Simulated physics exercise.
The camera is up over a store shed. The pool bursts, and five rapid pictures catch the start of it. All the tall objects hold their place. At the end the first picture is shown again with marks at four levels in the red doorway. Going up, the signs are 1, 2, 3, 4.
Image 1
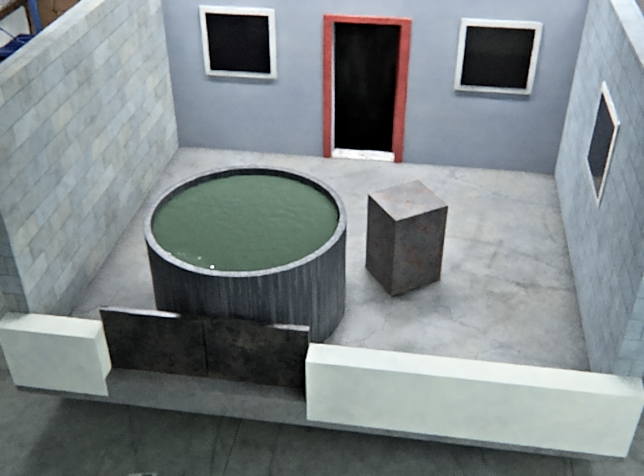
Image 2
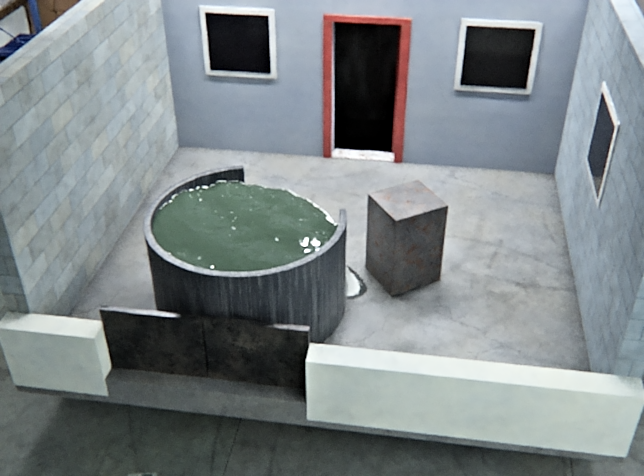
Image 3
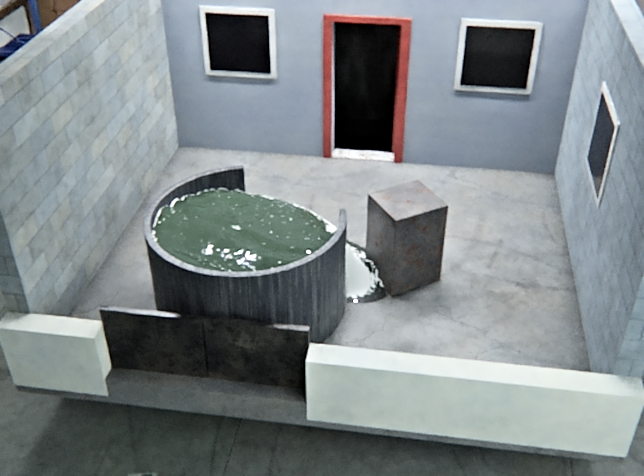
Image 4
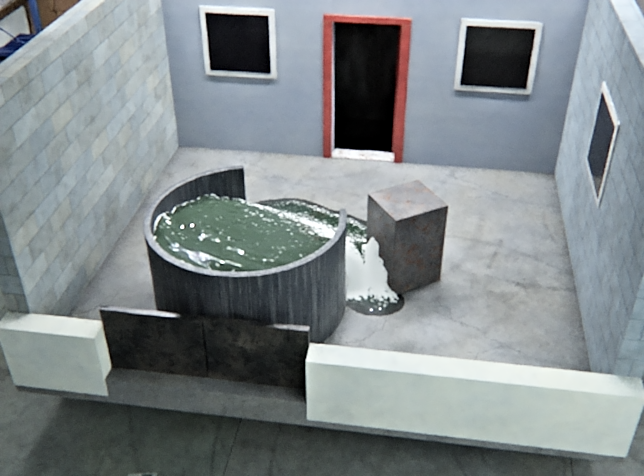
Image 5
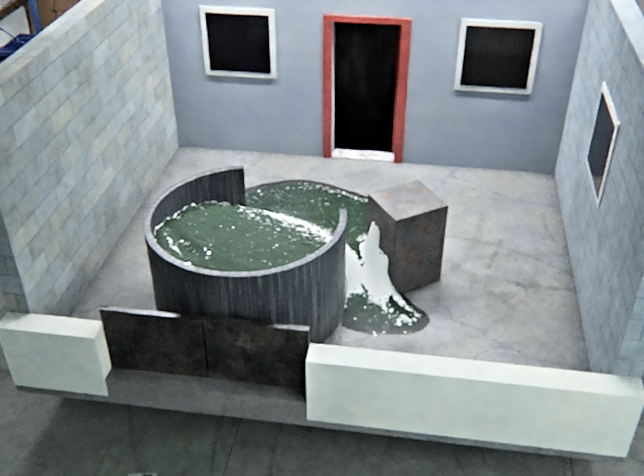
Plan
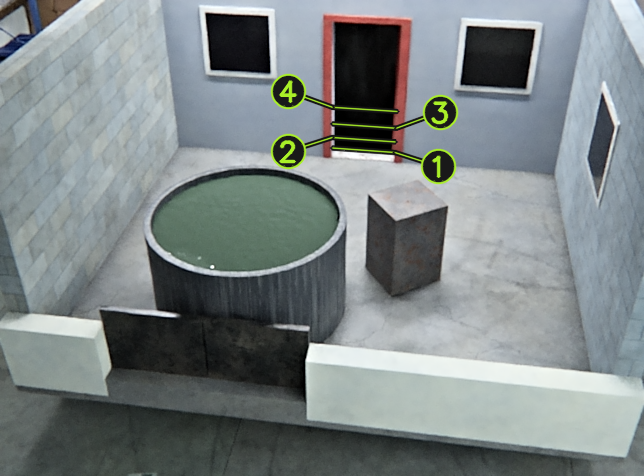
Green water sits still in a round grey pool inside a walled yard with a red doorway and a shut gate. The pool's back right side opens, and foaming water pours out beside a grey block, then spreads across the floor behind the pool and forward along its right side.
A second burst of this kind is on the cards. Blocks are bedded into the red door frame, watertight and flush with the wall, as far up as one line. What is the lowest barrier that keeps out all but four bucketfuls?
3.
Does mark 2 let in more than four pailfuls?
Yes.
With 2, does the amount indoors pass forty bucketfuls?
No.
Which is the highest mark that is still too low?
2.
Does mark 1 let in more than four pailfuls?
Yes.
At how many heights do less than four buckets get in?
Two of the four.
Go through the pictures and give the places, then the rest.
Water in the pool at rest, its middle at (246, 221); foot of the red doorway at (363, 160); shut gate at (205, 328).
Water covers 2 % of the ground and shows as far out as (356, 292).
Water covers 6 % of the ground and shows as far out as (384, 288).
Water covers 12 % of the ground and shows as far out as (371, 299).
Water covers 20 % of the ground and shows as far out as (414, 316).
On the marked copy, 1 at (363, 150); 2 at (363, 139); 3 at (364, 126); 4 at (364, 109); from the bottom up 1, 2, 3, 4.
With 1, dozens of bucketfuls pour in.
With 2, about 12 bucketfuls get in.
With 3, a splash gets over, under a bucket.
With 4, nothing gets over.
